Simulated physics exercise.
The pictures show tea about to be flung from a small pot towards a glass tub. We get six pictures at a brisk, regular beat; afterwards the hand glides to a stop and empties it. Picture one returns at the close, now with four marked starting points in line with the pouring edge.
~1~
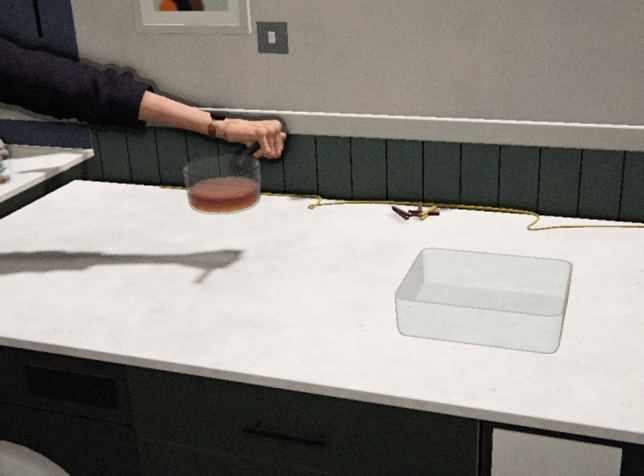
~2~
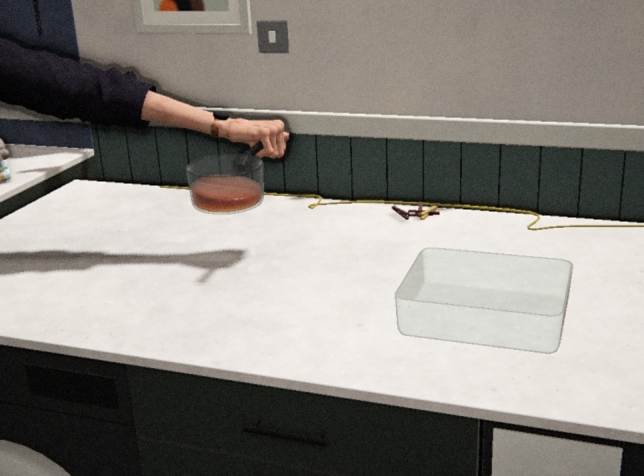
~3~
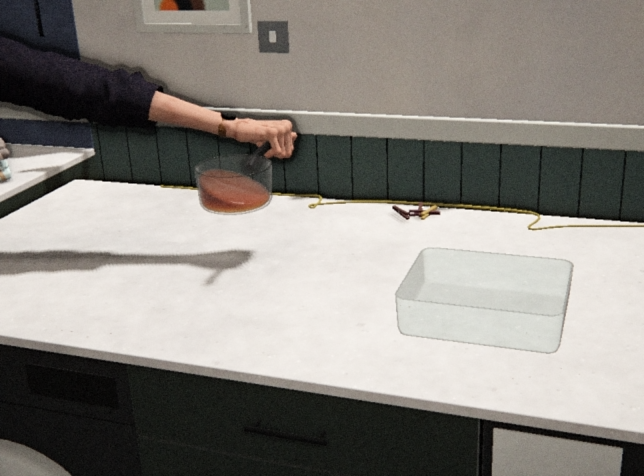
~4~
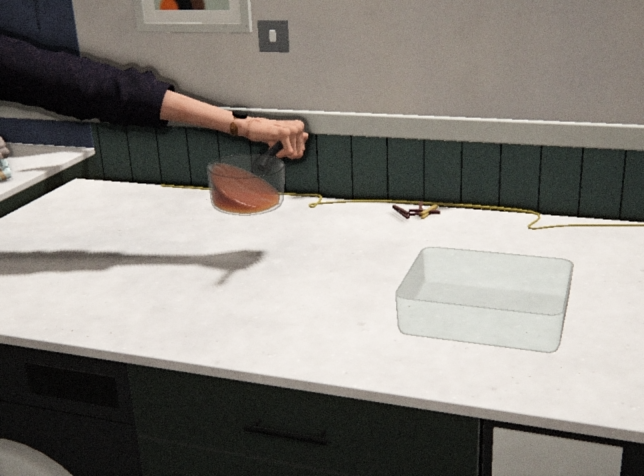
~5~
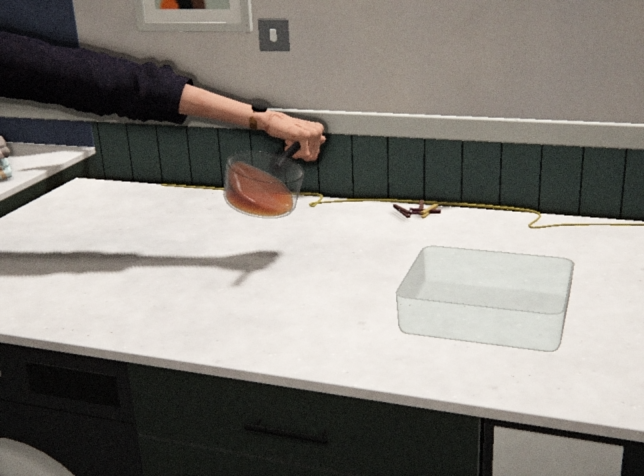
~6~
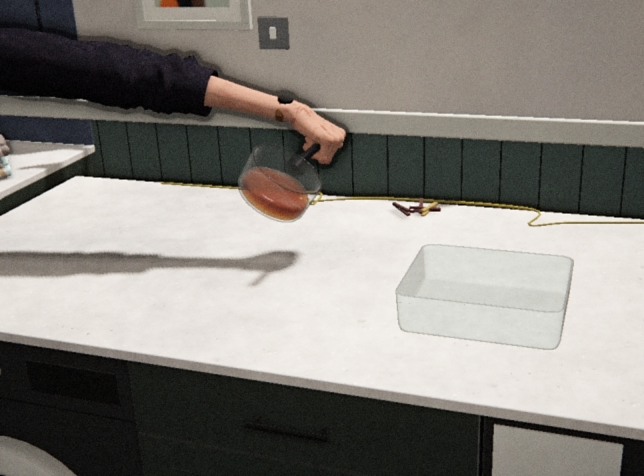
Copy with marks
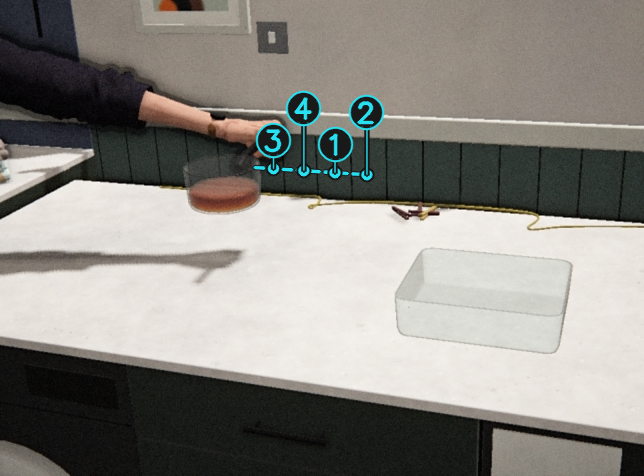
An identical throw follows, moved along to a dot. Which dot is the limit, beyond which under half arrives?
3.
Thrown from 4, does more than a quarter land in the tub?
Yes.
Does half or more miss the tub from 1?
No.
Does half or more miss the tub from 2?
No.
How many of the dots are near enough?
All of them.
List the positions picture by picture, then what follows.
In the first frame, upright, lip at (255, 167); tub from (397, 332) to (559, 352); nothing has left yet.
In the second frame, upright, lip at (258, 167); nothing has left yet.
In the third frame, upright, lip at (267, 167); nothing has left yet.
In the fourth frame, tipped about 2°, lip at (280, 169); nothing has left yet.
In the fifth frame, tipped about 14°, lip at (299, 177); nothing has left yet.
In the sixth frame, tipped about 33°, lip at (318, 190); nothing has left yet.
On the marked copy, 1 at (335, 172); 2 at (366, 174); 3 at (273, 168); 4 at (303, 170).
With 1, about 77 % lands in the tub, 10 % falls short and 13 % goes beside or beyond.
With 2, about 76 % lands in the tub, 11 % falls short and 14 % goes beside or beyond.
With 3, about 68 % lands in the tub, 17 % falls short and 14 % goes beside or beyond.
With 4, about 69 % lands in the tub, 9 % falls short and 22 % goes beside or beyond.
